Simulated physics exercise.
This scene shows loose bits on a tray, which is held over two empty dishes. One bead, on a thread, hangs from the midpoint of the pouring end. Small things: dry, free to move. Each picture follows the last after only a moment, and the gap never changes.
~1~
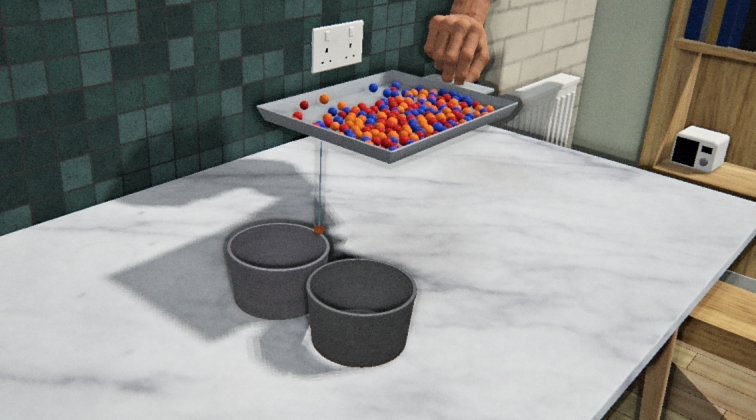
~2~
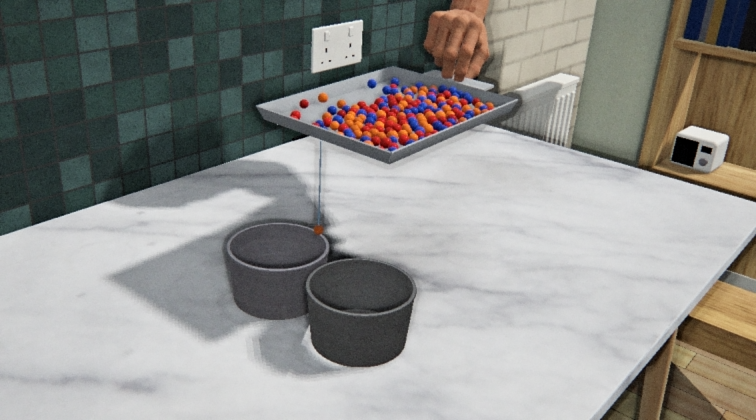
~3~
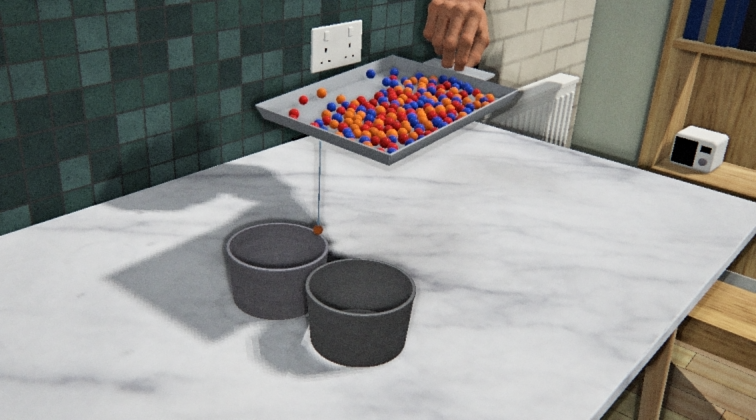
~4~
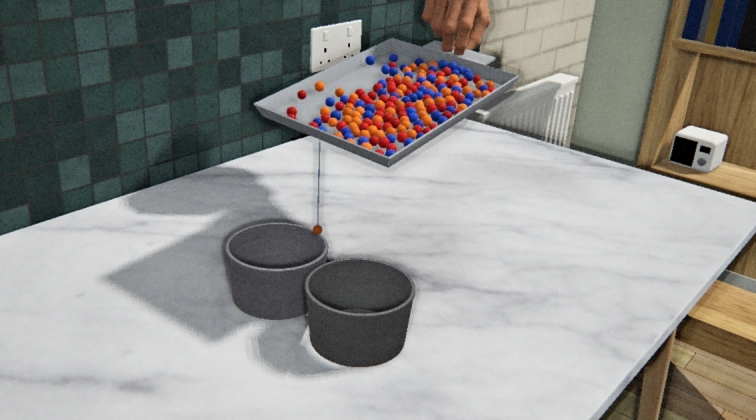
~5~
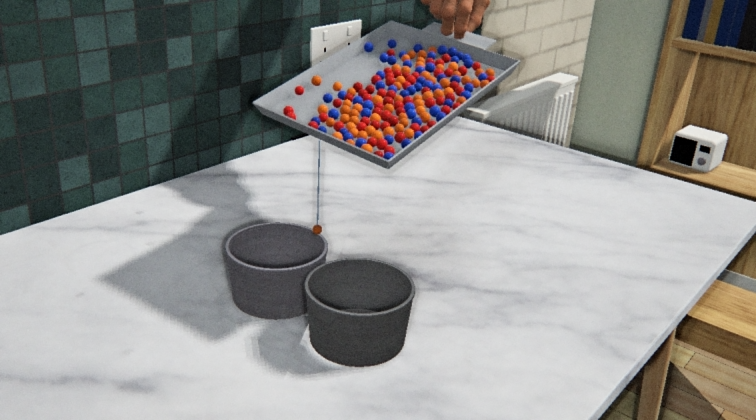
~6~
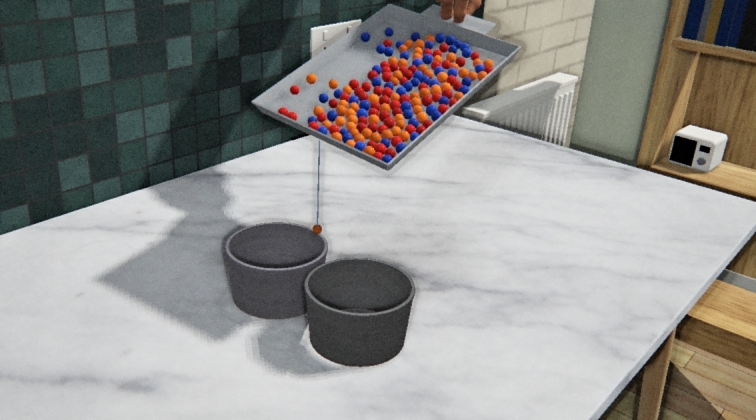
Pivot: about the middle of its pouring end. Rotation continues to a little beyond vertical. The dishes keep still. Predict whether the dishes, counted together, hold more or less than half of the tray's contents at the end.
More.
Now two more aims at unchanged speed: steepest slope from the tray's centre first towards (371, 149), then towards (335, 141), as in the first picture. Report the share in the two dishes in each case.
90 % then 80 %, roughly.
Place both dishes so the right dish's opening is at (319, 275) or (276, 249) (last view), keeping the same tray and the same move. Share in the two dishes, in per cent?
The first try yields 70% and the second yields 20%.
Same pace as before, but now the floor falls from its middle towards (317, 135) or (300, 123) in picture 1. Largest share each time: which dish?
First the dish on the left, then left.
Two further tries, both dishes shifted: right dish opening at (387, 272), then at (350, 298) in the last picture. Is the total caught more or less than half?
Short of half, then beyond half.
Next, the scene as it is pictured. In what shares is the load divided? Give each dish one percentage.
The left dish keeps near 20 in a hundred, the right dish near 60 in a hundred.
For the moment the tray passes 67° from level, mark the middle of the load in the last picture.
Somewhere near pixel (341, 174).
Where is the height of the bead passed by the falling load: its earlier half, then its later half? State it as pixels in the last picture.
(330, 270) for the early half, (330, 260) for the late half.
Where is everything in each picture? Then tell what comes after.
Corners of the pouring end at (265, 106) and (391, 149), level; middle of the load at (402, 119), round plastic beads; left dish at (242, 284); right dish at (325, 329); bead on its thread at (319, 230), in the first frame.
Corners of the pouring end at (265, 106) and (390, 149), level; middle of the load at (401, 117), in the second frame.
Corners of the pouring end at (264, 105) and (389, 151), tipped barely, lowest at the right corner; middle of the load at (401, 112), in the third frame.
Corners of the pouring end at (262, 103) and (388, 153), tipped a little, lowest at the right corner; middle of the load at (400, 105), in the fourth frame.
Corners of the pouring end at (261, 102) and (387, 156), tipped clearly, lowest at the right corner; middle of the load at (398, 100), in the fifth frame.
Corners of the pouring end at (260, 100) and (387, 158), tipped clearly, lowest at the right corner; middle of the load at (395, 98), nearly all on the move; left dish at (240, 283); right dish at (323, 328), in the sixth frame.
Soon after the last picture, tray tipped steeply; about half on the tray; about a quarter in the right dish; a small part in the left dish; a stray few outside both; about a quarter in the air.
A little later, tray tipped past a quarter turn; about two thirds in the right dish; about a quarter in the left dish; about a quarter outside both; a stray few in the air.
Later still, tray tipped past a quarter turn; about two thirds in the right dish; about a quarter in the left dish; about a quarter outside both.
By the end, tray tipped past a quarter turn; about two thirds in the right dish; about a quarter in the left dish; about a quarter outside both.
